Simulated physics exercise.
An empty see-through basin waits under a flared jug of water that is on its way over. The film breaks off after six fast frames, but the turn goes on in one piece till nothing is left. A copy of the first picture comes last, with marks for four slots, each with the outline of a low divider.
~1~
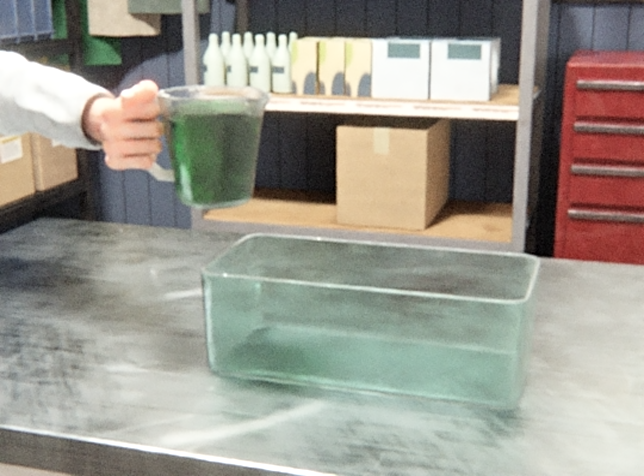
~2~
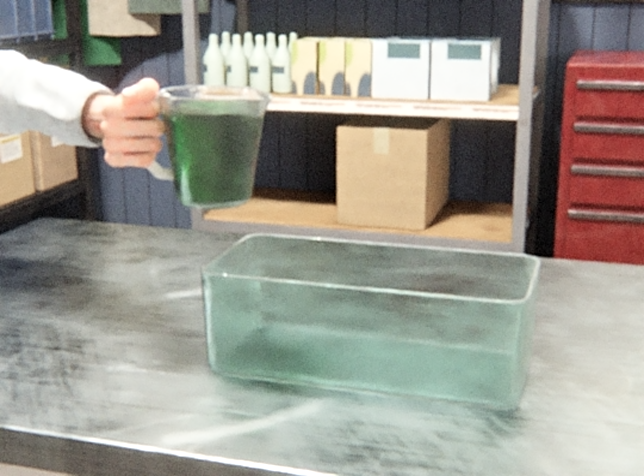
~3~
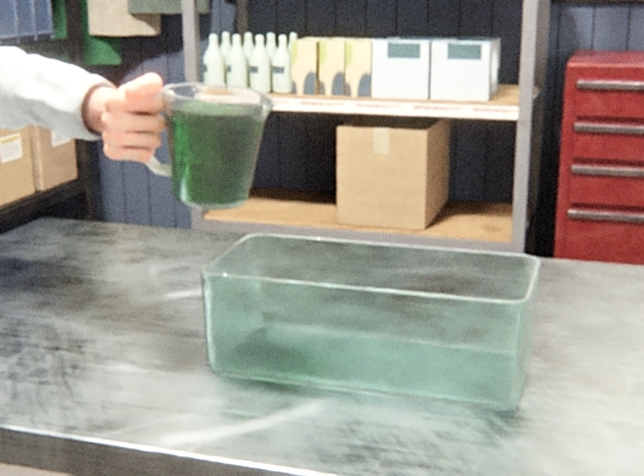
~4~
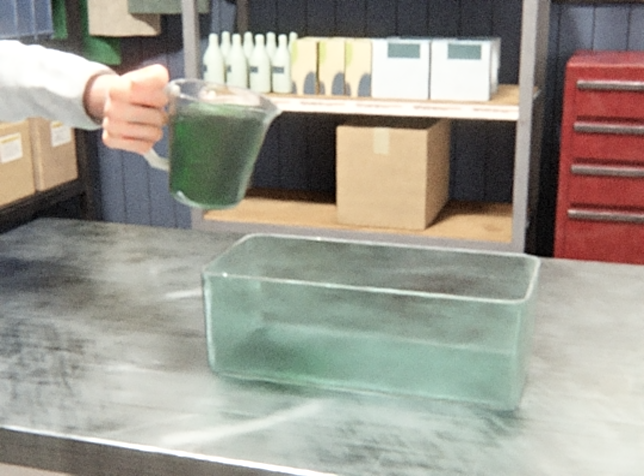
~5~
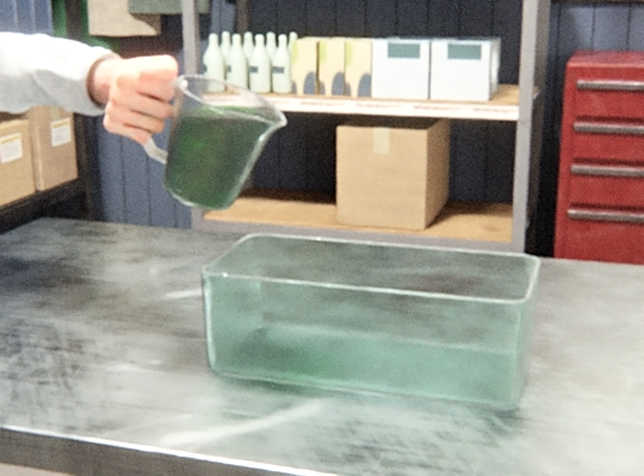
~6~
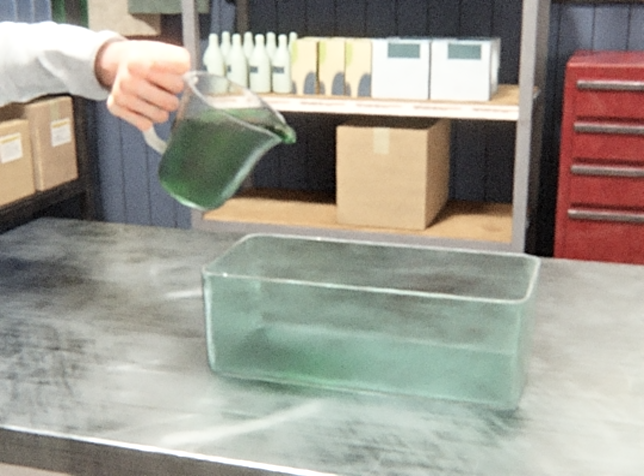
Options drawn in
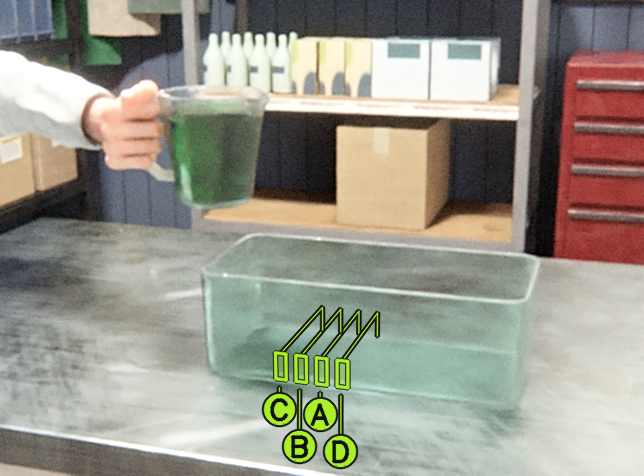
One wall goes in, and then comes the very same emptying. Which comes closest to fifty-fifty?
Place A does it best.
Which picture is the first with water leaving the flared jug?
Picture 6.
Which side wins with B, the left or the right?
More ends on the right.
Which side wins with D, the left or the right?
The left side.
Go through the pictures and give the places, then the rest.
Upright, lip at (268, 97); basin from (210, 369) to (520, 408); nothing has left yet, in the first picture.
Upright, lip at (270, 99); nothing has left yet, in the second picture.
Tipped about 6°, lip at (273, 104); nothing has left yet, in the third picture.
Tipped about 12°, lip at (278, 112); nothing has left yet, in the fourth picture.
Tipped about 21°, lip at (283, 123); nothing has left yet, in the fifth picture.
Tipped about 31°, lip at (286, 137); water is over the lip, down to (290, 140), in the sixth picture.
In lime, A at (320, 392); B at (299, 390); C at (279, 387); D at (340, 395).
For place A, about 53 % ends left of the wall and 46 % right of it.
For place B, about 16 % ends left of the wall and 83 % right of it.
For place C, about 8 % ends left of the wall and 91 % right of it.
For place D, about 80 % ends left of the wall and 17 % right of it; 3 % is lost outside.
